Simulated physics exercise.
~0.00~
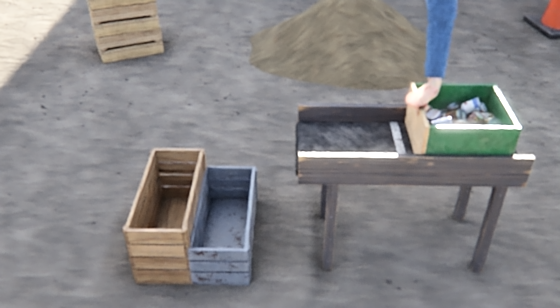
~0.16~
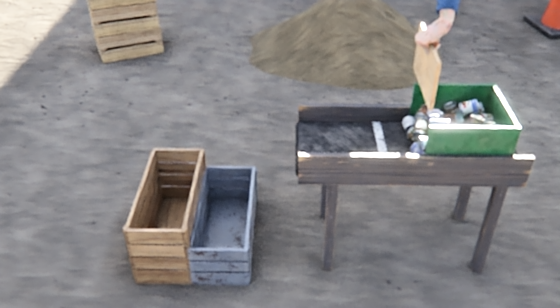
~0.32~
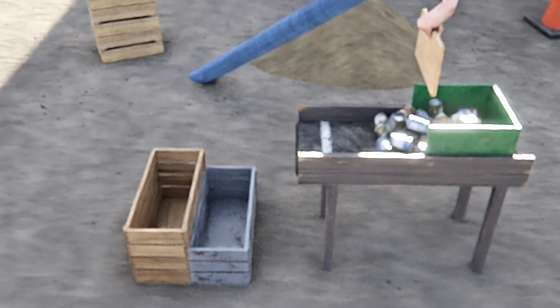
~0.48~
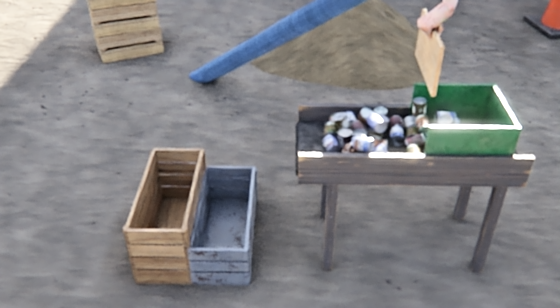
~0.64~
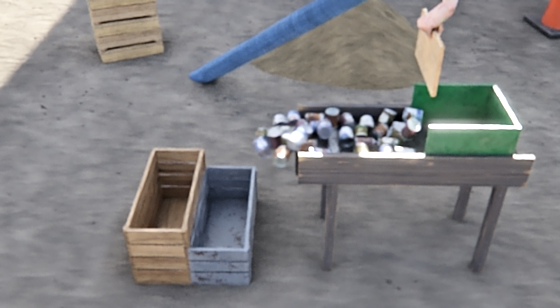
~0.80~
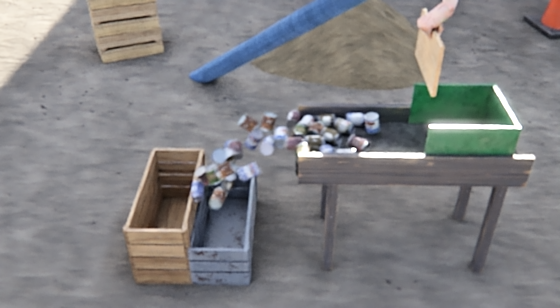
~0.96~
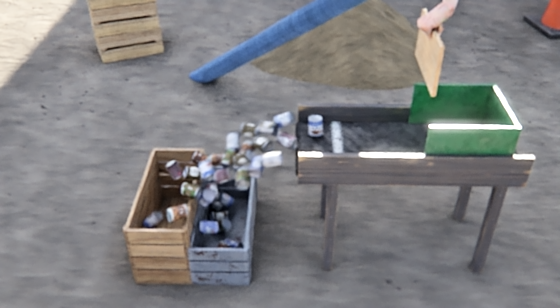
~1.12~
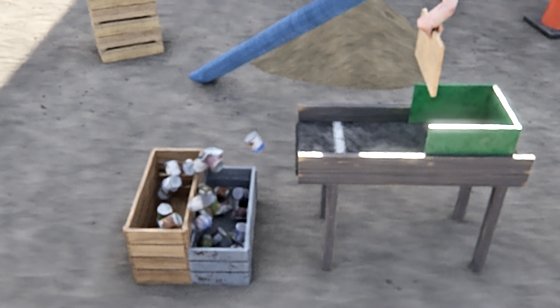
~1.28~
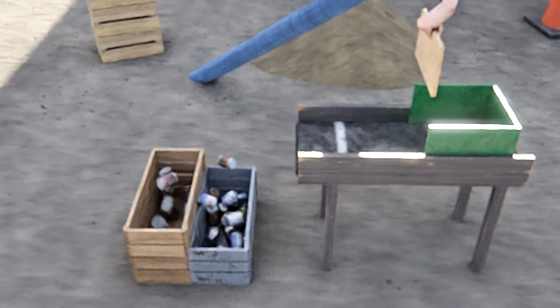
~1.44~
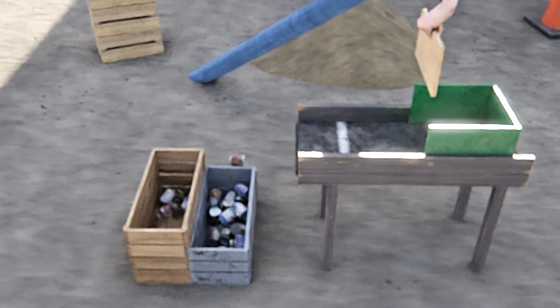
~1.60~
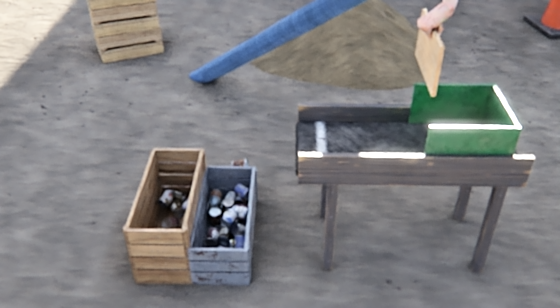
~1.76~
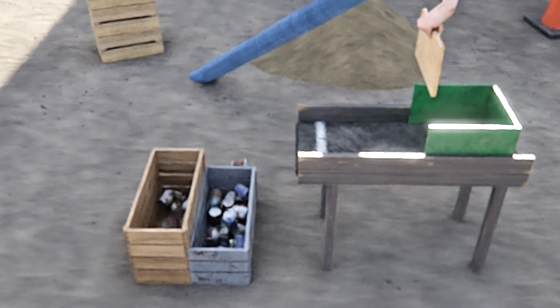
To begin with, a hand holds a wooden board at the edge of a green pen full of small tins, which sits on the right end of a dark belt on legs. The hand lifts the board, and the tins spill out and ride left along the belt in a loose heap. Reaching the left end, they fly off and tumble down toward a grey bin and a wooden box standing side by side. Tins drop into both until the belt is empty. Finally, more lie in the grey bin than in the wooden box, and one rests on the ground by the bin.
